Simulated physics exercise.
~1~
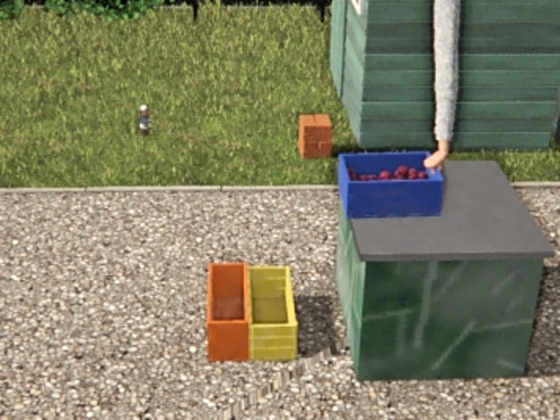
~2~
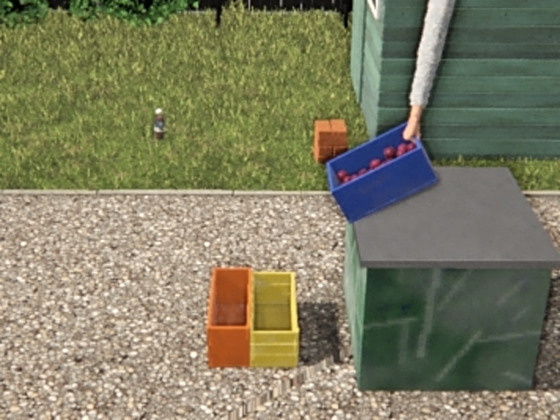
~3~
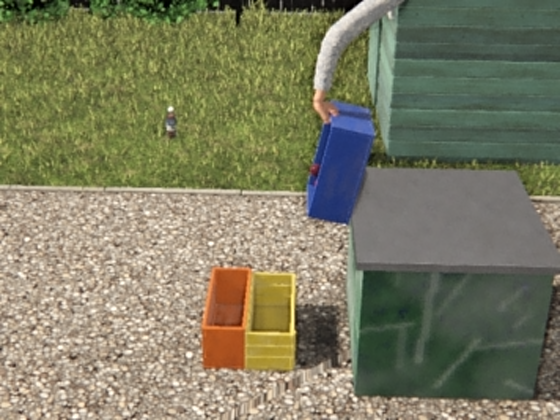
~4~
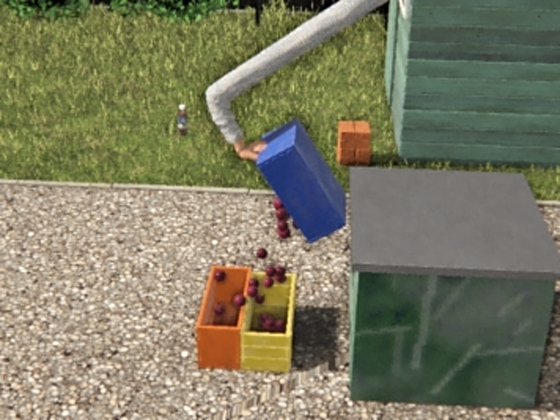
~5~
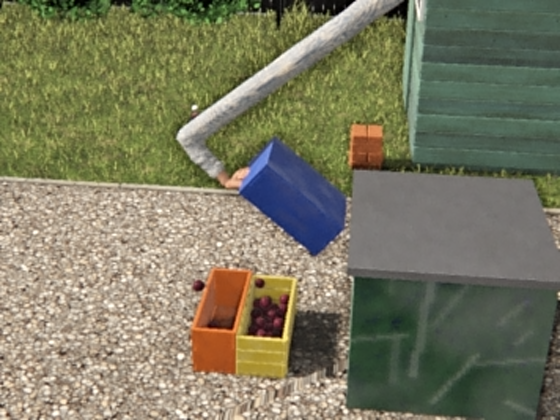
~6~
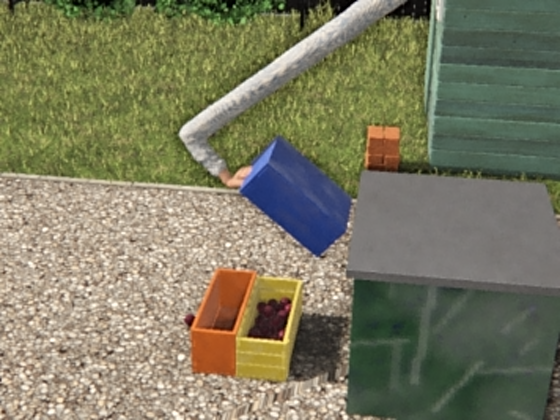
A blue crate of dark red onions was lifted off a bench by a long grey-sleeved arm, swung left and tipped over, spilling most of them into the yellow tote and a few into the orange one, while one dropped just outside it.
